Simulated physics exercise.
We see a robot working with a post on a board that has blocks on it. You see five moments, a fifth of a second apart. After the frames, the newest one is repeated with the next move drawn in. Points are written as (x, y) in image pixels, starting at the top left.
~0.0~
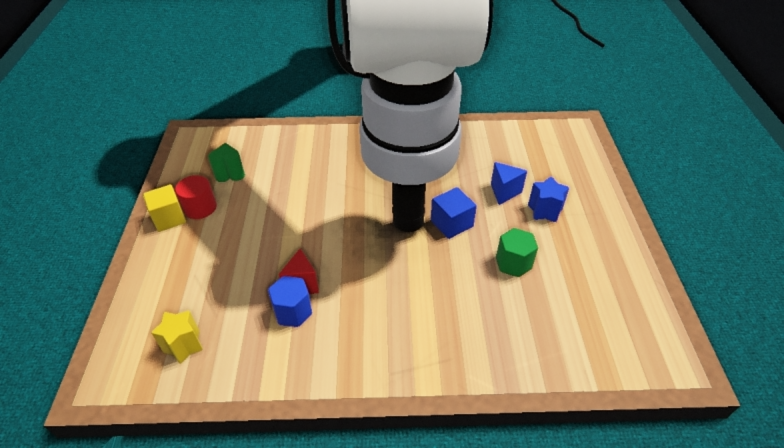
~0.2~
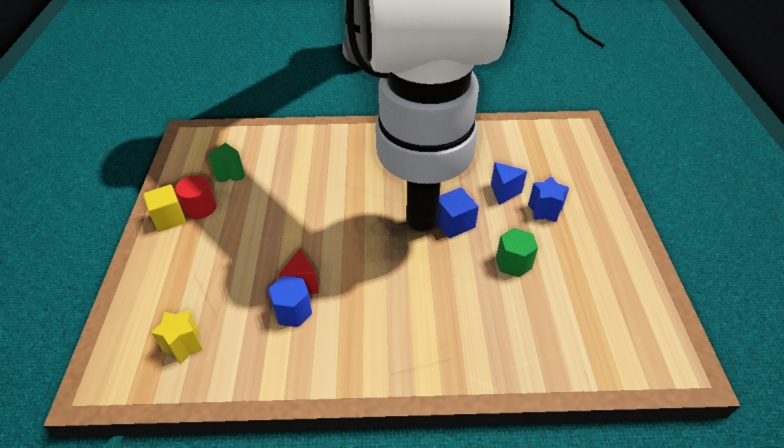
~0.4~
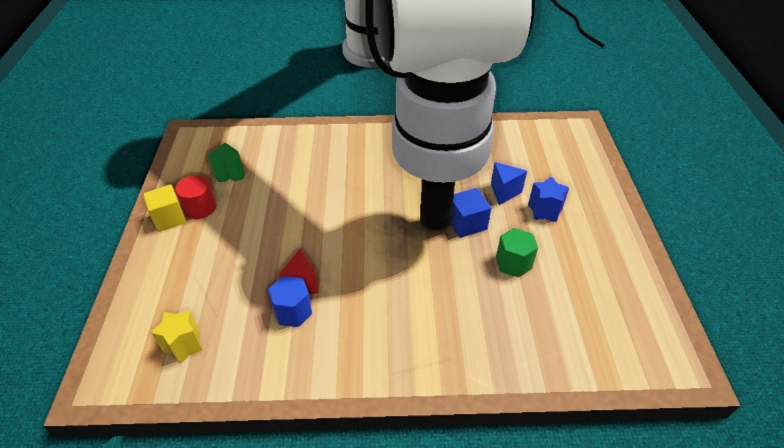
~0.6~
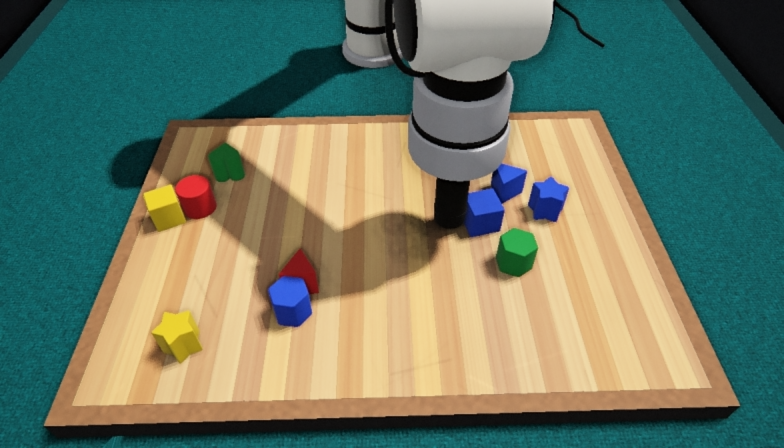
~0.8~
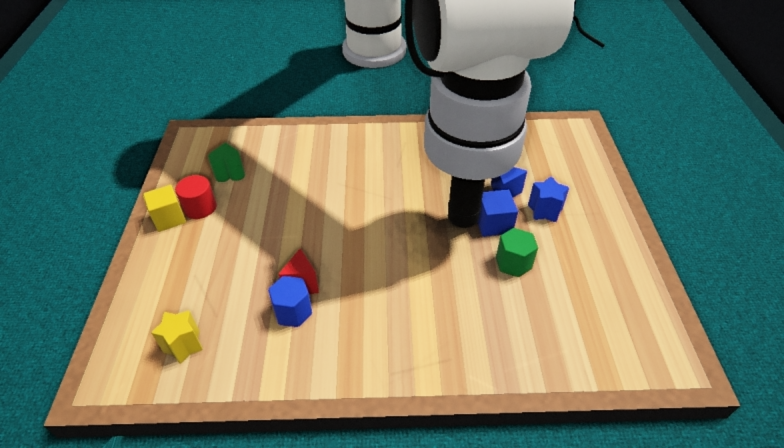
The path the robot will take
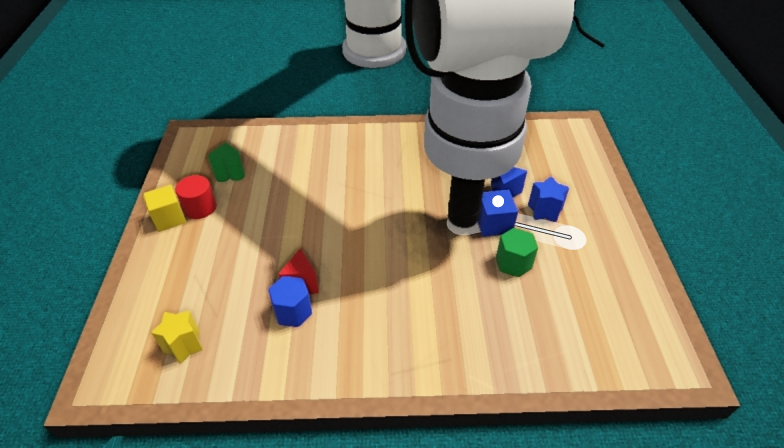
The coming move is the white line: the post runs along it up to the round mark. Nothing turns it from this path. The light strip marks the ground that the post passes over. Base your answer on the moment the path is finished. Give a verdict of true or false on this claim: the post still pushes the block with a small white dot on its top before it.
The statement is true.
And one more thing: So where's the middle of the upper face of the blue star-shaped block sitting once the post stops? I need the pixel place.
It ends at (573, 185).
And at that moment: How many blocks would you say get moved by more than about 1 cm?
That's two.
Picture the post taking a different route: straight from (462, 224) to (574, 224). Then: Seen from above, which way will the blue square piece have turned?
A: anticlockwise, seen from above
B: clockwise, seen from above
The answer is B.
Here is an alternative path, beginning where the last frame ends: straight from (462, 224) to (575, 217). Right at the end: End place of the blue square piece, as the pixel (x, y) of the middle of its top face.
The spot you're after is about (611, 213) in the image.
Drawn move, from (462, 224) over (497, 220) and (533, 228) to (570, 237); the dot is on the blue square piece.
The first path, step by step. One third of the way, post at (499, 214); blue square piece at (535, 202), turned 20° clockwise; blue star-shaped block at (561, 188), turned 25° anticlockwise.
Two thirds of the way, post at (535, 222); blue square piece at (573, 209), turned 15° clockwise; blue star-shaped block at (573, 185), turned 75° anticlockwise.
At the end, post at (572, 231); blue square piece at (611, 214); blue triangular piece still; blue star-shaped block at (573, 185), turned 75° anticlockwise.
